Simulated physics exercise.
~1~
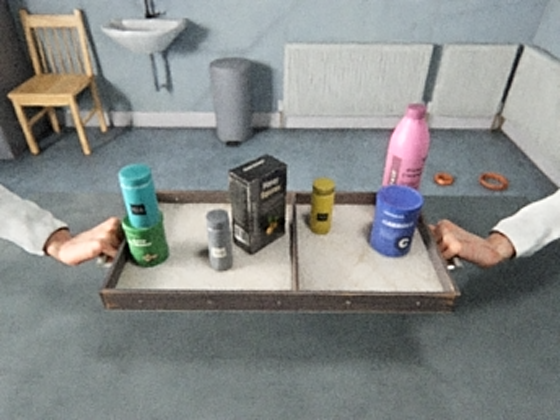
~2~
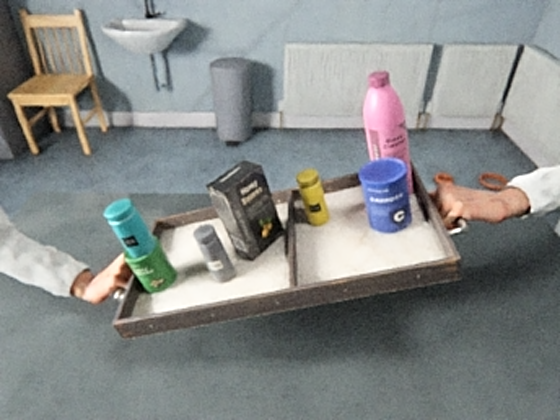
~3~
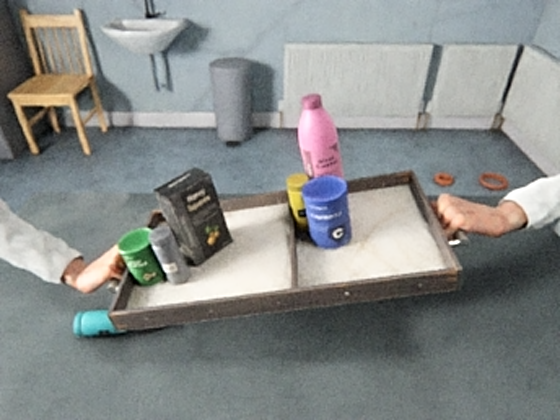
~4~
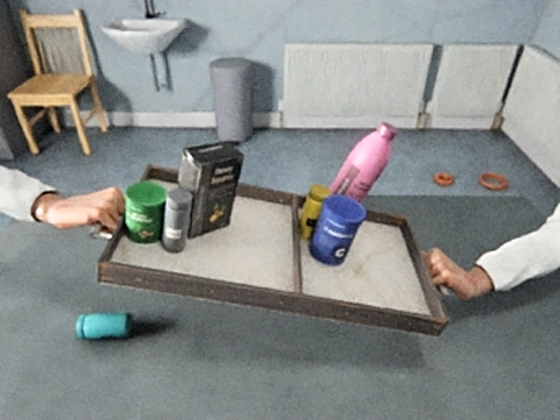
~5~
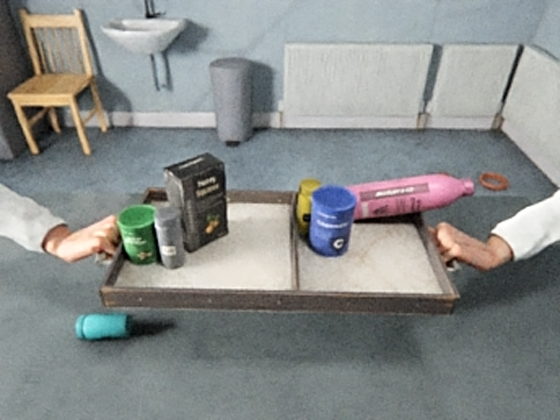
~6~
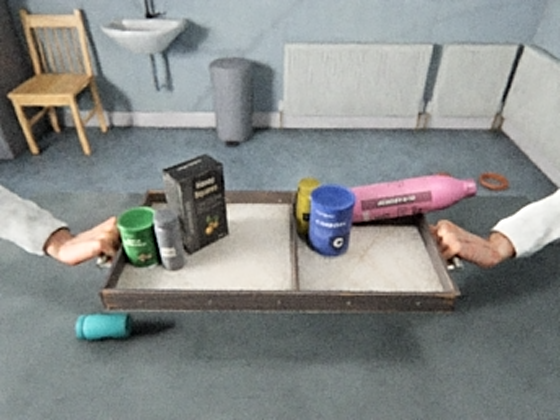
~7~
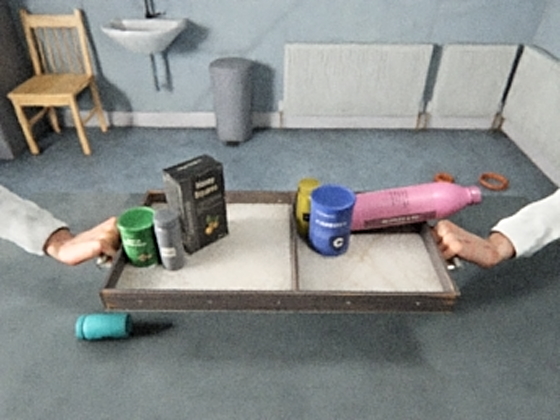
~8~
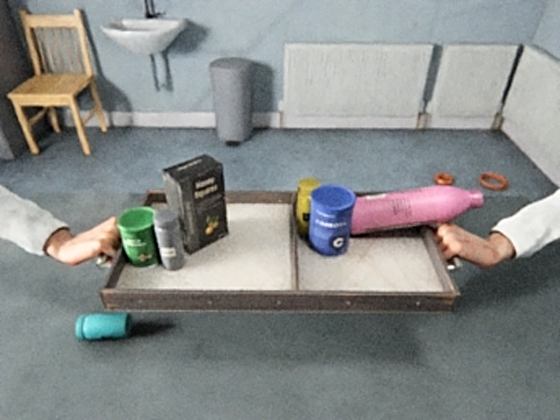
A shallow wooden tray, held at each end by a hand, carries loose containers in a blue-walled room with a chair, sink and bin behind, seen by a still camera from slightly above. A turquoise shaker sits atop a green tin at left, near a grey shaker and black packet; a yellow shaker, blue tin and tall pink bottle stand right. The hands dip the left edge, the load shifts left, and the turquoise shaker drops to the floor. The right edge dips next, and the pink bottle topples. Levelled, the tray holds the bottle lying down, the rest upright.
